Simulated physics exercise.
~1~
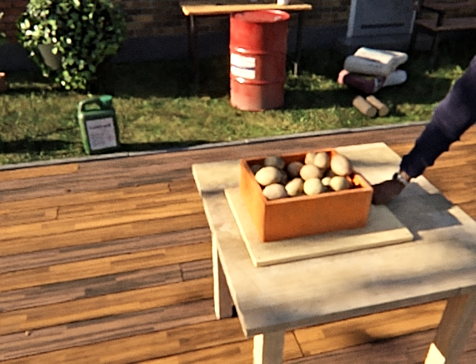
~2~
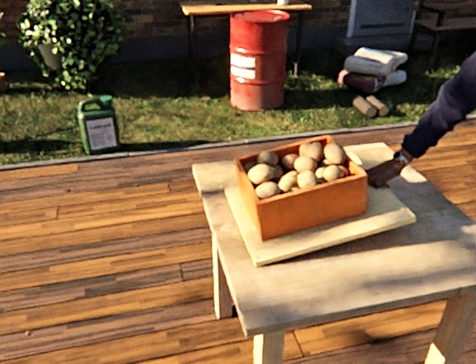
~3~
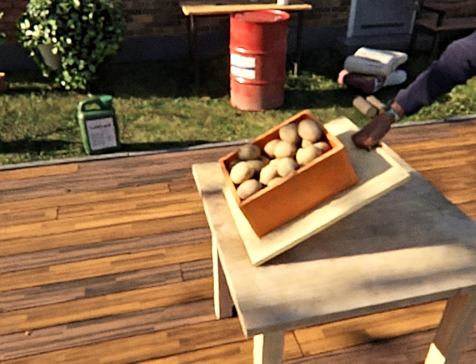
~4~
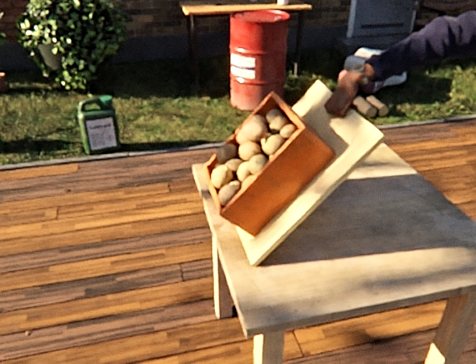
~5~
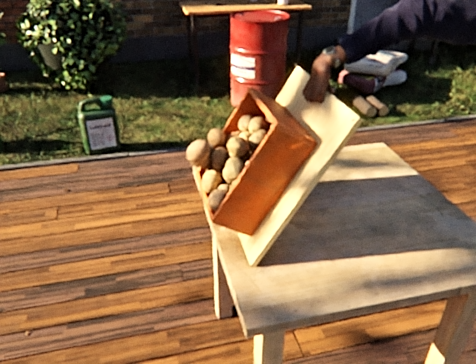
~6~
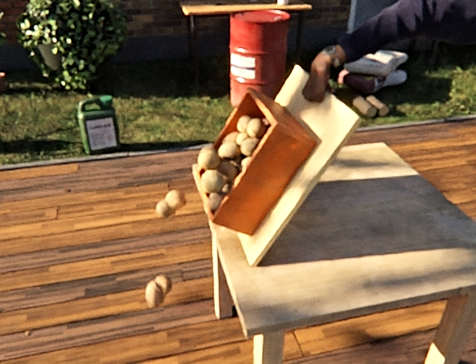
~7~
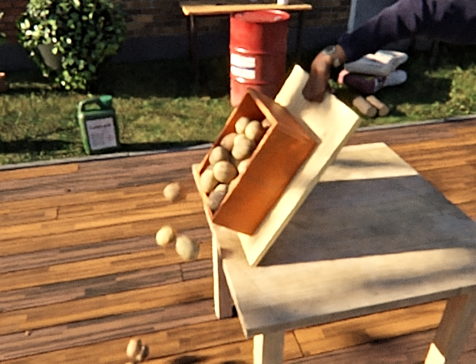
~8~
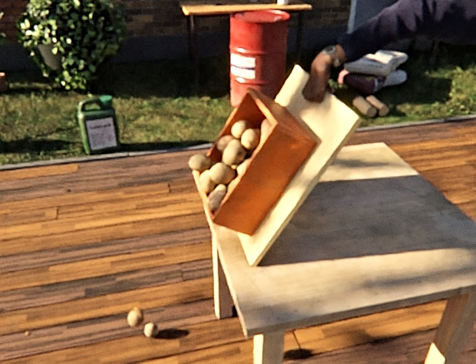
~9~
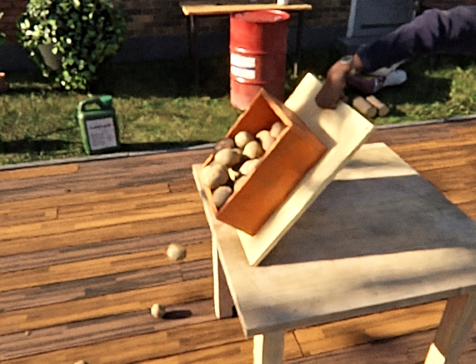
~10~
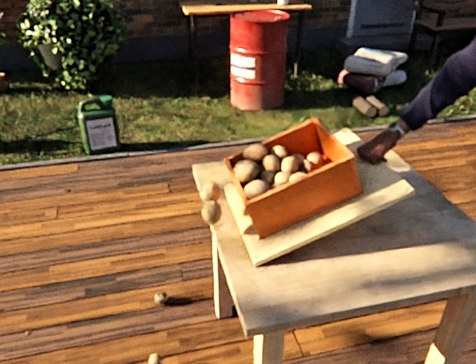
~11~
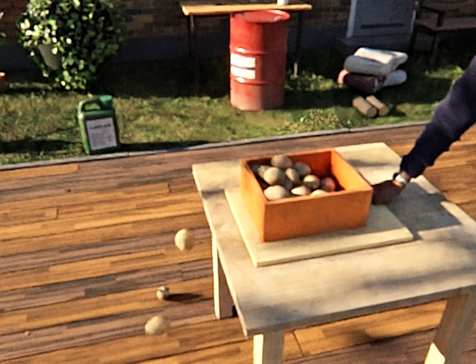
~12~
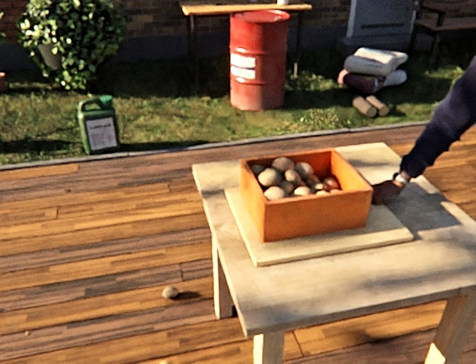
On a sunlit wooden deck beside a strip of grass, an open orange box of potatoes sits on a pale board on a table. A dark-sleeved arm at the right grips the board and lifts that side, tipping board and box steeply to the left. The potatoes crowd toward the low end, and several tumble over the rim onto the deck. The hand holds the slant briefly, then lowers the board while a few more drop. It ends flat on the table, the box still holding many potatoes, with one visible on the planks.
